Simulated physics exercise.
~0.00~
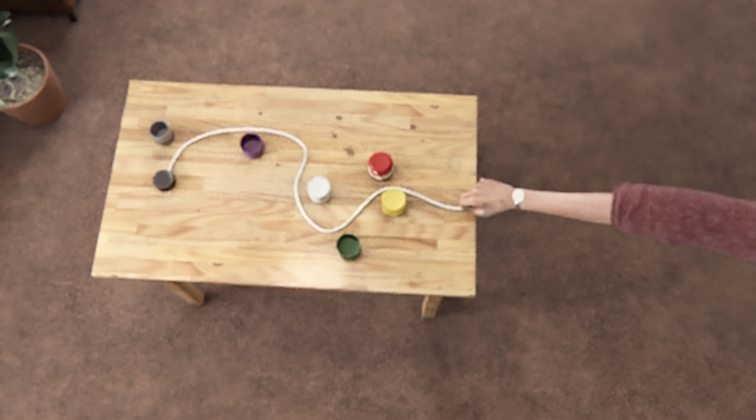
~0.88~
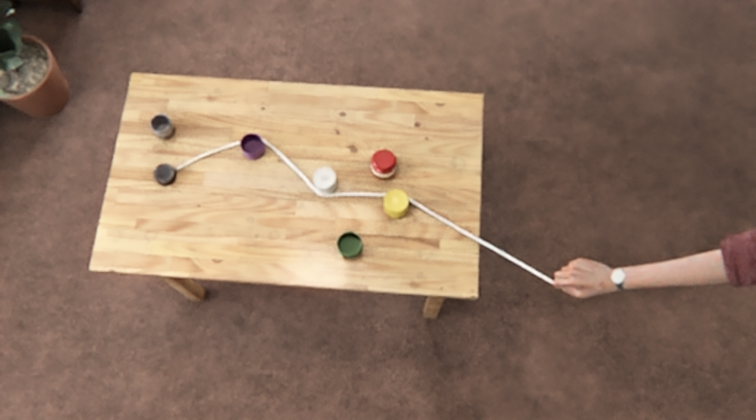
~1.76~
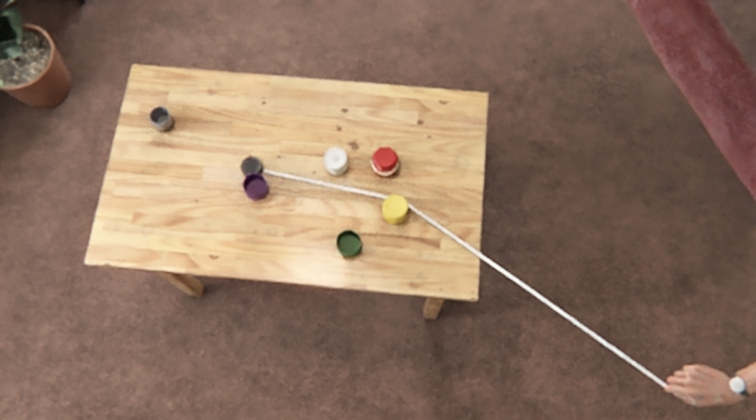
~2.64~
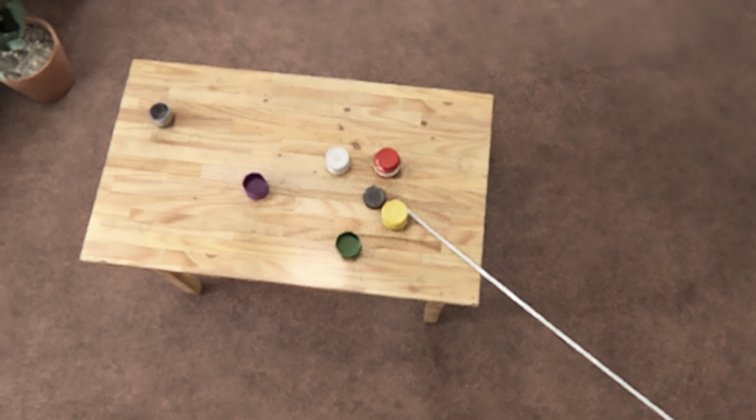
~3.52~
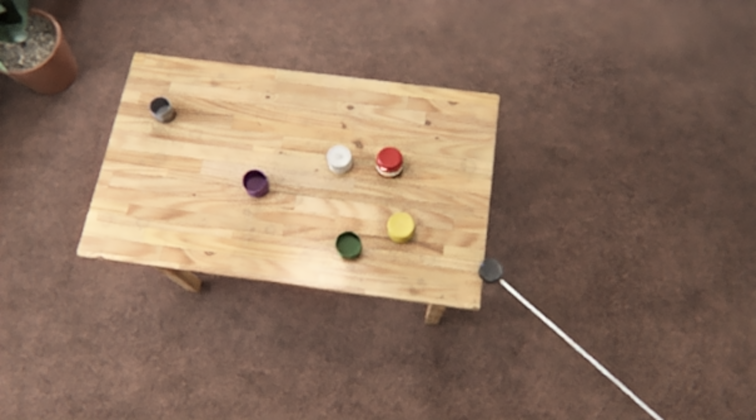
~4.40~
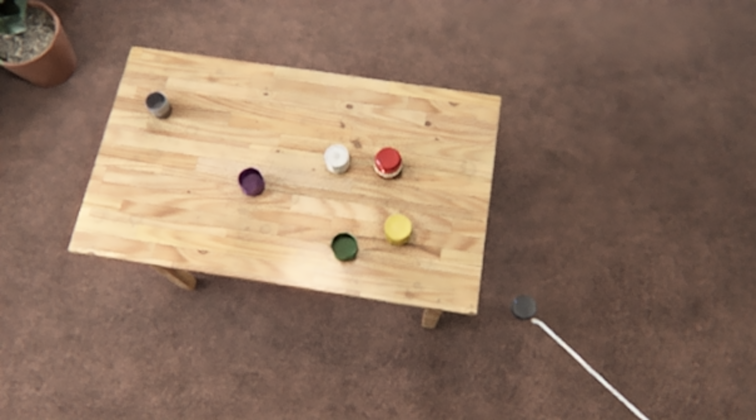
To begin with, a hand at the right edge of a wooden table holds a white cord that winds among small colored containers to a black disc on the left. The hand pulls away to the lower right, drawing the cord taut against the purple cup, white tin and yellow tub. The disc slides right as the purple cup shifts down and the white tin moves slightly up and right. It then crosses to the yellow tub, which gets nudged downward as the disc passes. Finally the disc leaves the table's lower right corner, trailing the cord beyond it, while the containers remain on top.
